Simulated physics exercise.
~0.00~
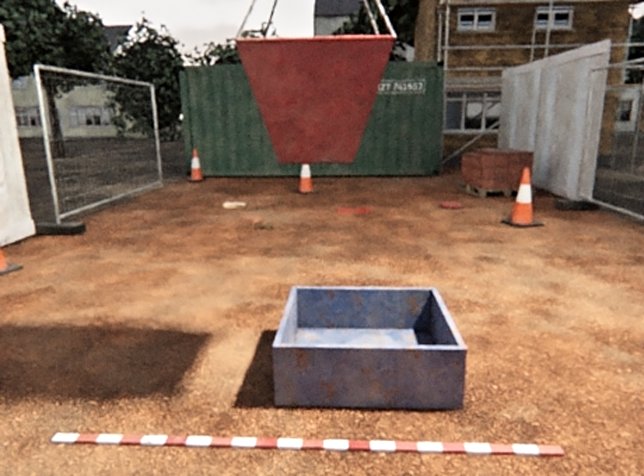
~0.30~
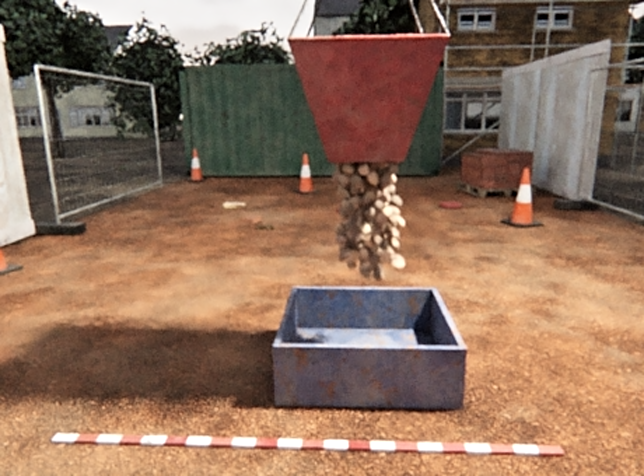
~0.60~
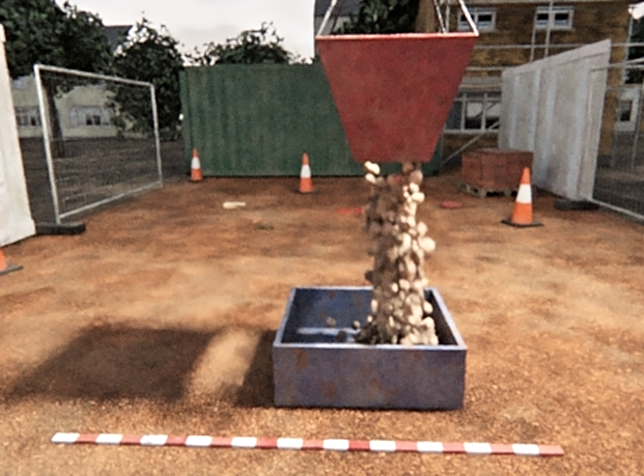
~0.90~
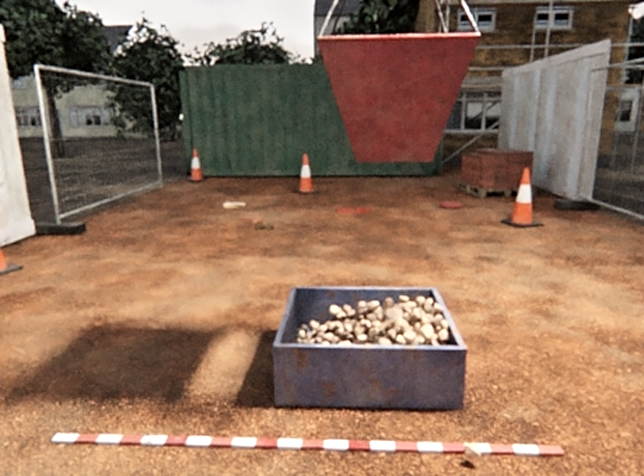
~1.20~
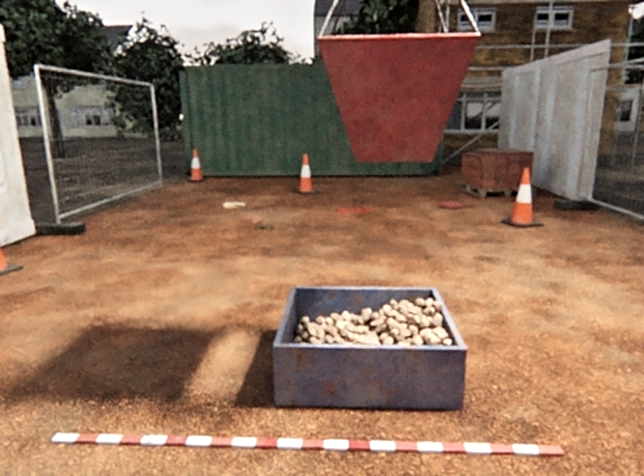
At first, a red skip hangs above a dirt yard, left of a blue open bin's right side, with traffic cones and a green container behind. The skip travels to the right without swinging, and pale stones begin pouring from its underside. As it continues a little farther right, the stones fall in a thick column into the right part of the bin. The flow then ends and the skip stops, hanging still over the yard. Finally, the stones lie at rest in the bin, heaped higher toward the right, beyond a red and white striped staff.
